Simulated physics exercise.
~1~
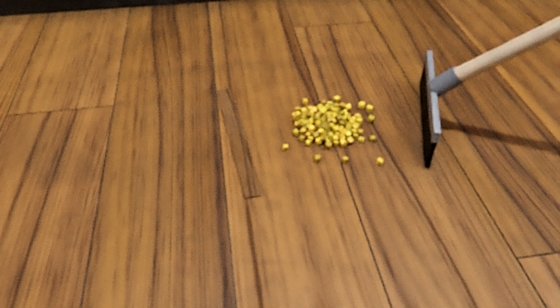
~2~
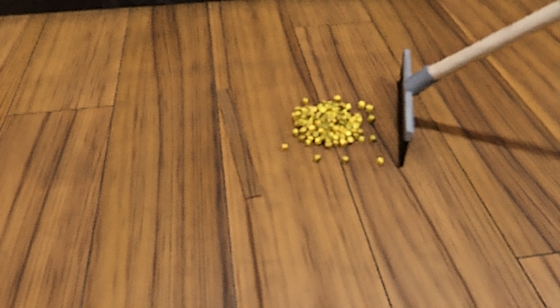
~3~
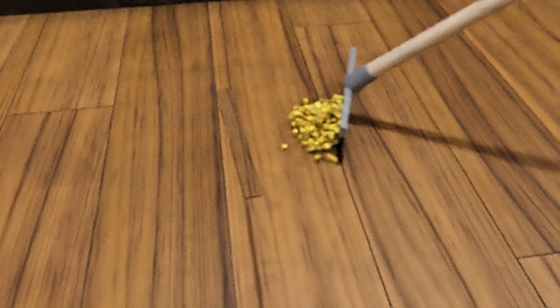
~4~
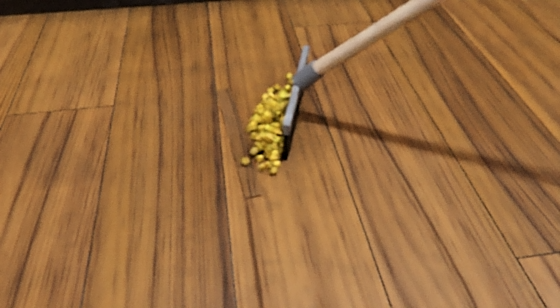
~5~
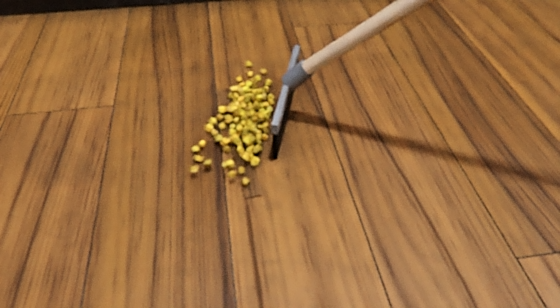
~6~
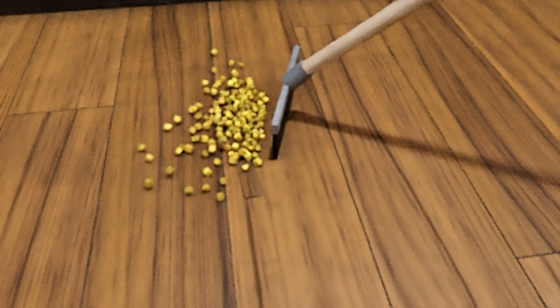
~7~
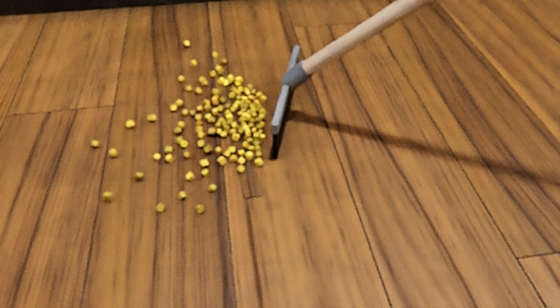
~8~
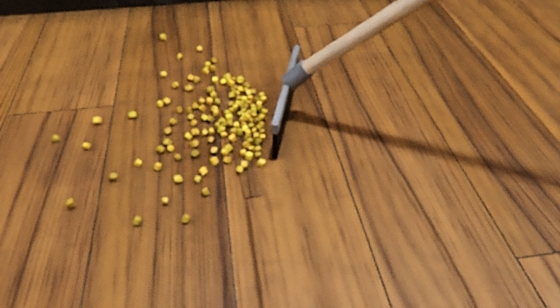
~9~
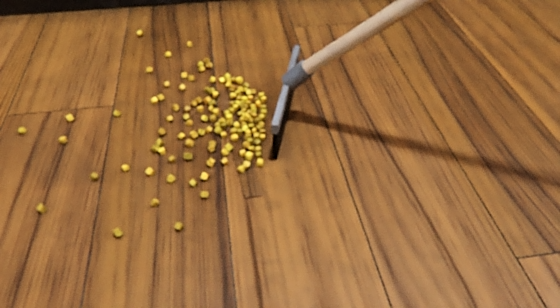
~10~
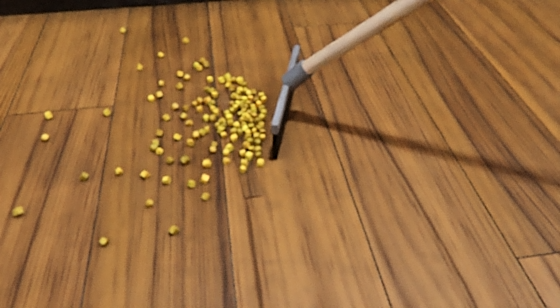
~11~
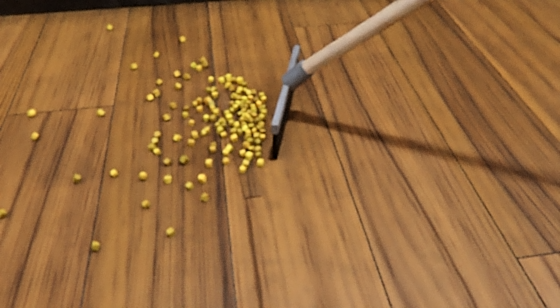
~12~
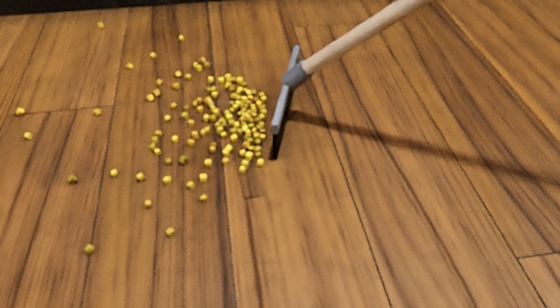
Yellow cheese cubes being pushed left across a wooden floor by a squeegee, which stops as they scatter and come to rest.
